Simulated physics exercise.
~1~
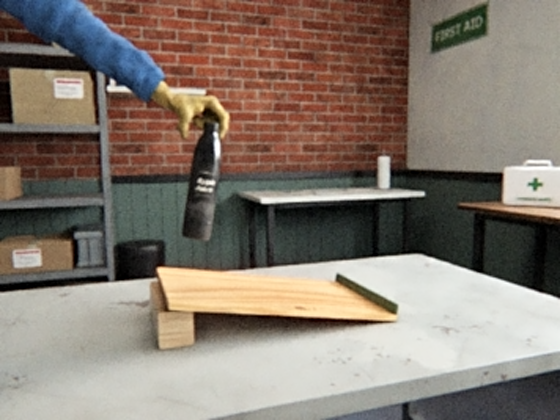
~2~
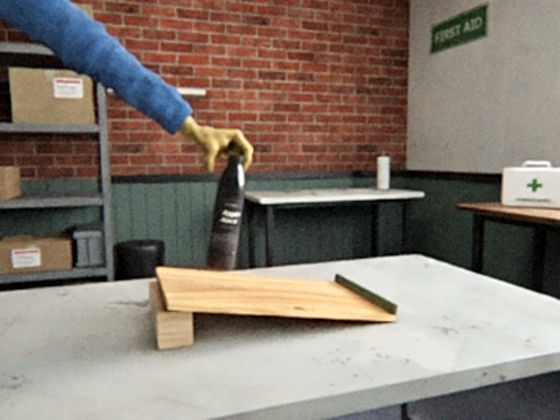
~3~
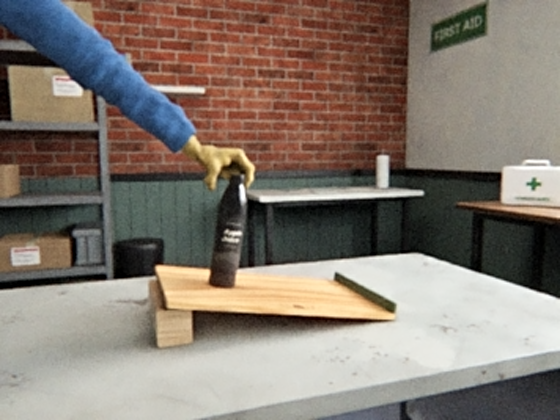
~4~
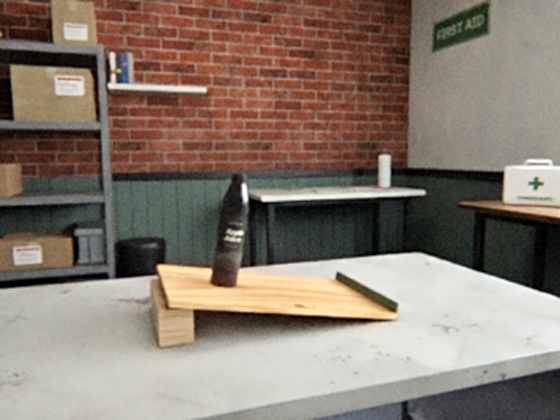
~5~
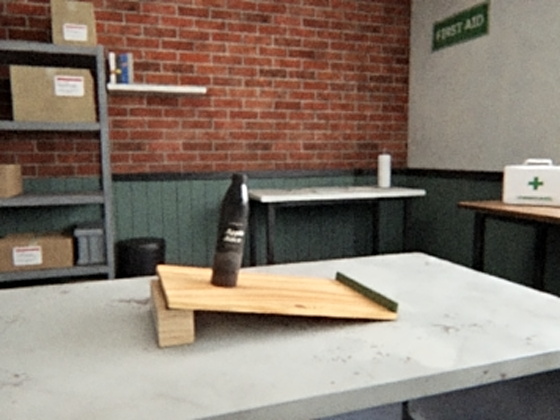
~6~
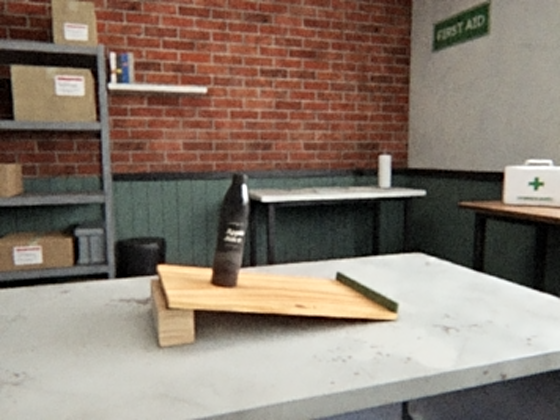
On a propped-up board, a gloved hand sets down a black bottle, which stays put.
